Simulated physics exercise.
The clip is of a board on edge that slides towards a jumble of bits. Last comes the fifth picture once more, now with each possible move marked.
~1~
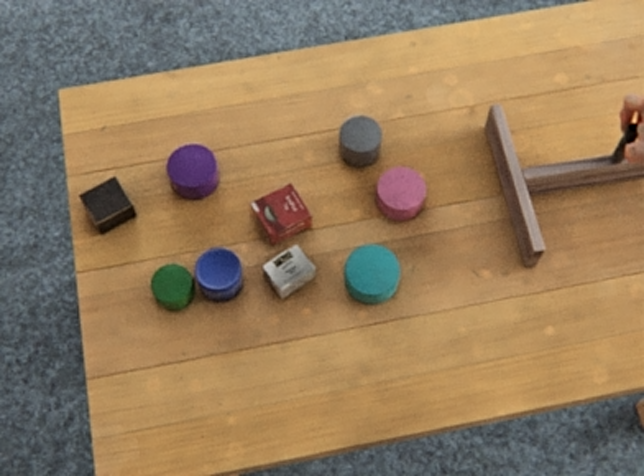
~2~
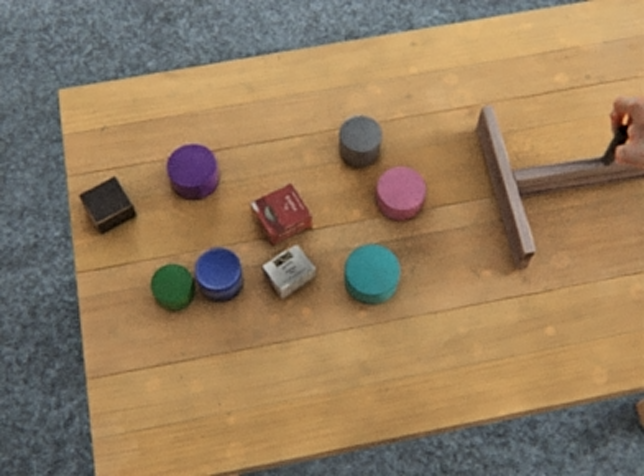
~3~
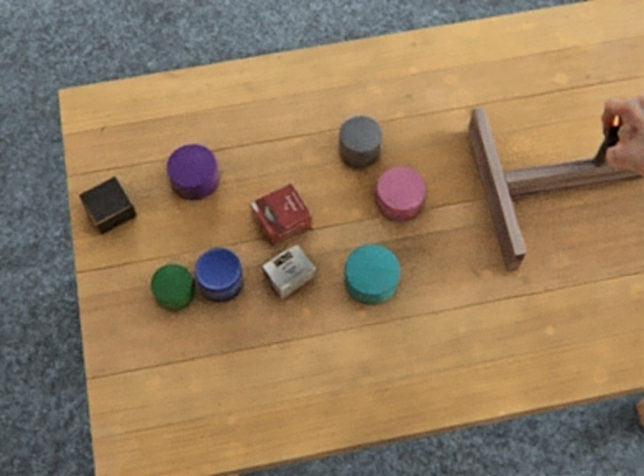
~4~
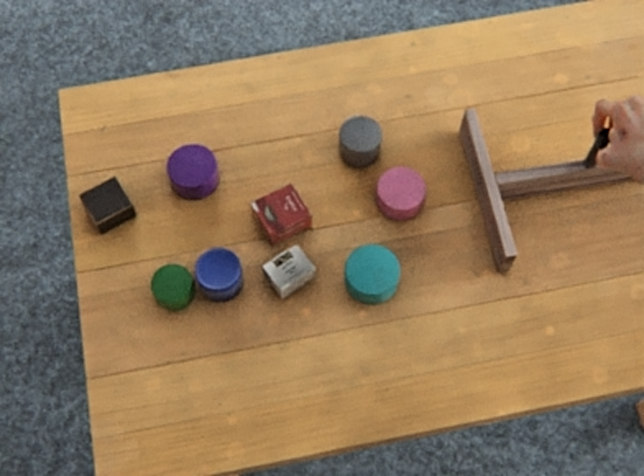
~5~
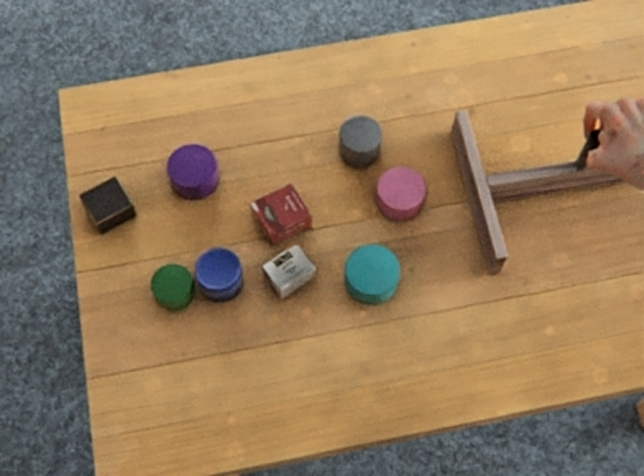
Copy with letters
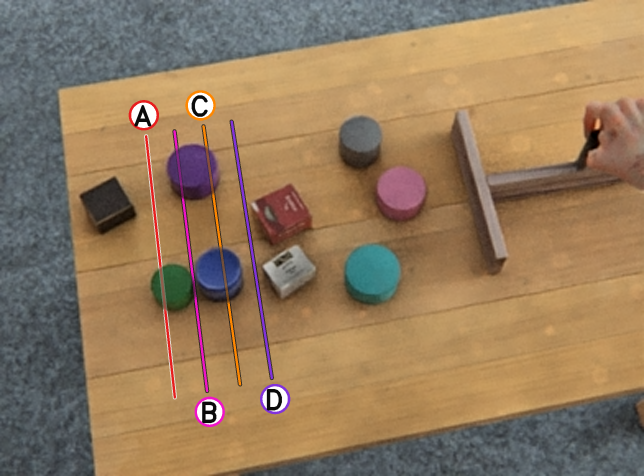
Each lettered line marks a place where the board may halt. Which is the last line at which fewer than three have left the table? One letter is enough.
Up to line A.
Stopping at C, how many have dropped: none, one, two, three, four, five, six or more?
By then, none.
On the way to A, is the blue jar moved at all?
By then, yes.
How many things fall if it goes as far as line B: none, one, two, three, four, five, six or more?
The count is none.
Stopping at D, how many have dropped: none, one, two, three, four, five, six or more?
In all, none.
On the marked copy, A at (160, 258); B at (190, 253); C at (221, 247); D at (250, 242).
With A. Early on, board (367, 202); grey pot (324, 148); turquoise tin (346, 279).
Further on, board (252, 223); green tin (135, 308); blue jar (157, 270).
At the end, board (158, 240); blue jar over the edge; black block over the edge; two fallen.
As for the rest, B is within the limit but short; C is within the limit but short; D is within the limit but short.
